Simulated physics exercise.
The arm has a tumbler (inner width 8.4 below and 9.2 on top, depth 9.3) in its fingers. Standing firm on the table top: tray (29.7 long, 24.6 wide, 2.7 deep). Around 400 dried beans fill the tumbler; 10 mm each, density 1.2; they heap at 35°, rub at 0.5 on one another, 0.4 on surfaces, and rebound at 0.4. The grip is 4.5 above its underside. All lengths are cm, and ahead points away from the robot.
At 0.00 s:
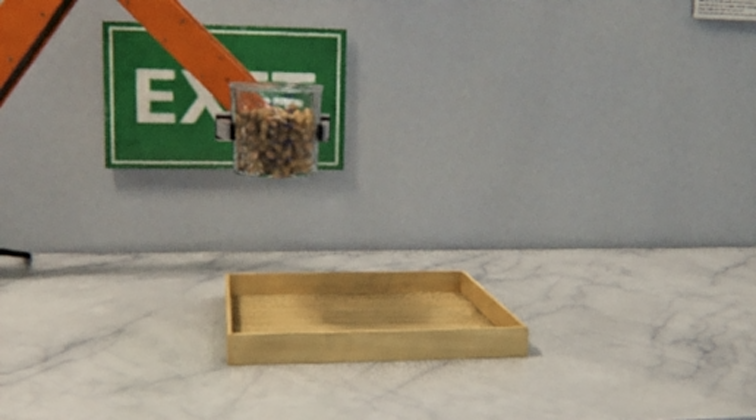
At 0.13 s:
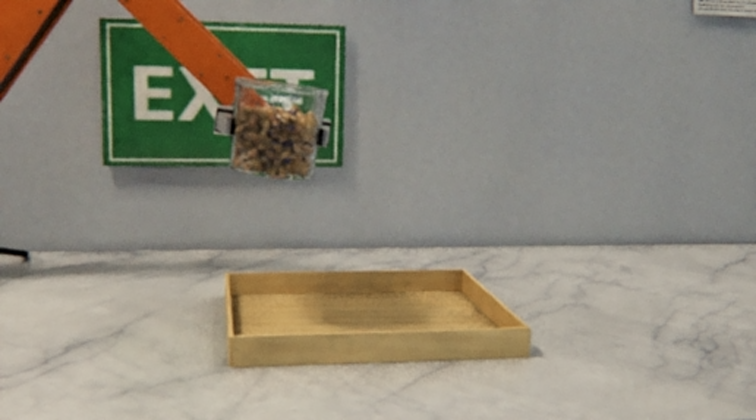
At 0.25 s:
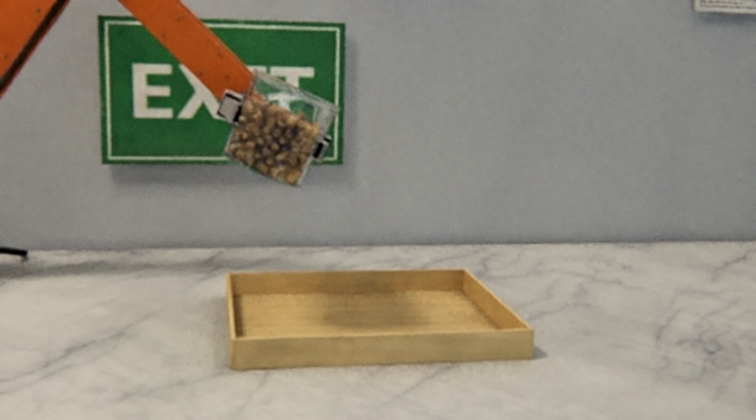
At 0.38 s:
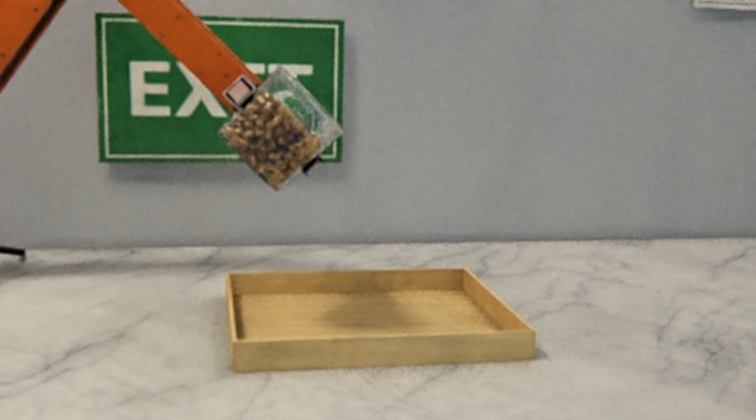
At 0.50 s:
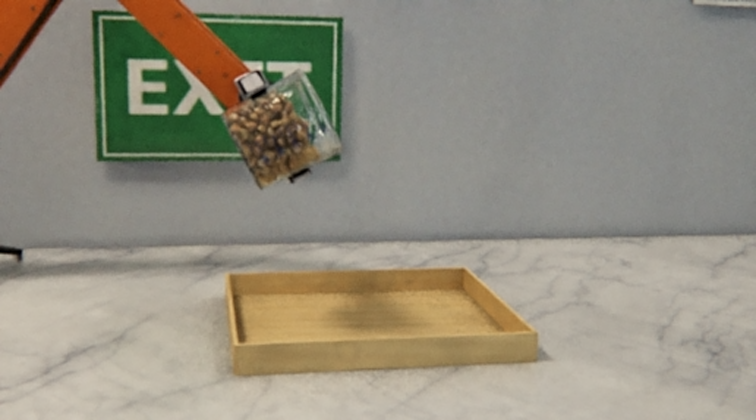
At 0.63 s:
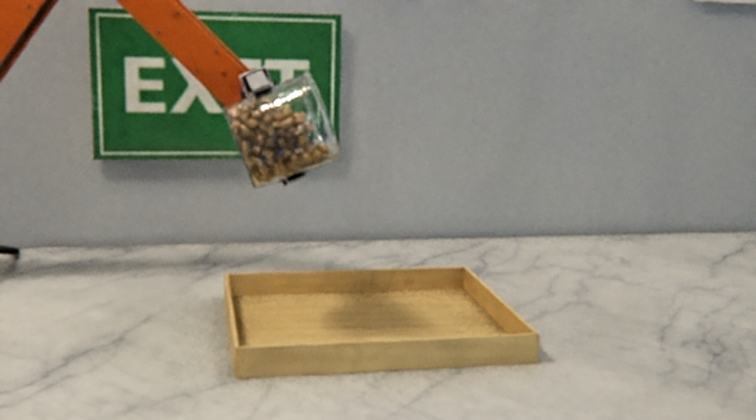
An orange robot arm gradually tilts a clear tumbler of dried beans to the right.
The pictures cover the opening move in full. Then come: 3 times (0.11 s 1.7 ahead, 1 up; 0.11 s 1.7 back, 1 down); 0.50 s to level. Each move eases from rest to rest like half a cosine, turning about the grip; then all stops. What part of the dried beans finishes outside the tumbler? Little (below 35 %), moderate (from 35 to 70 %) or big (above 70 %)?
A little share, below 35 %, ends outside the tumbler.
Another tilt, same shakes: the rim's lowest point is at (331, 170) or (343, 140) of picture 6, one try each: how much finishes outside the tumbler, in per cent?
About 45 and 0 per cent.
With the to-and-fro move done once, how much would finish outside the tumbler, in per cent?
Then about 5 per cent.
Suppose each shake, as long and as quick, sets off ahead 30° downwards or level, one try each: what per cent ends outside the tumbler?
Some 5 and 15 per cent.
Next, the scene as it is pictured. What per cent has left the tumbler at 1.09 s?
Near 10 per cent so far.
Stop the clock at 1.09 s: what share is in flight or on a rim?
About 6 per cent.
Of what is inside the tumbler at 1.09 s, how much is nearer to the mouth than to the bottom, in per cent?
Roughly 45 per cent.
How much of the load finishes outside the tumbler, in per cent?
Some 20 per cent.
After 1.09 s, tilted 69° forward, highest piece 23 above the table; 351 in the tumbler, 21 in the tray, 24 in flight or on a rim.
After 1.56 s, tilted 31° forward, highest piece 25 above the table; 318 in the tumbler, 77 in the tray, 1 in flight or on a rim.
After 1.99 s, level, highest piece 26 above the table; 318 in the tumbler, 78 in the tray.
After 3.04 s, level, highest piece 26 above the table; 318 in the tumbler, 78 in the tray.
At rest, 318 in the tumbler, 78 in the tray. That is 20 % outside the tumbler.
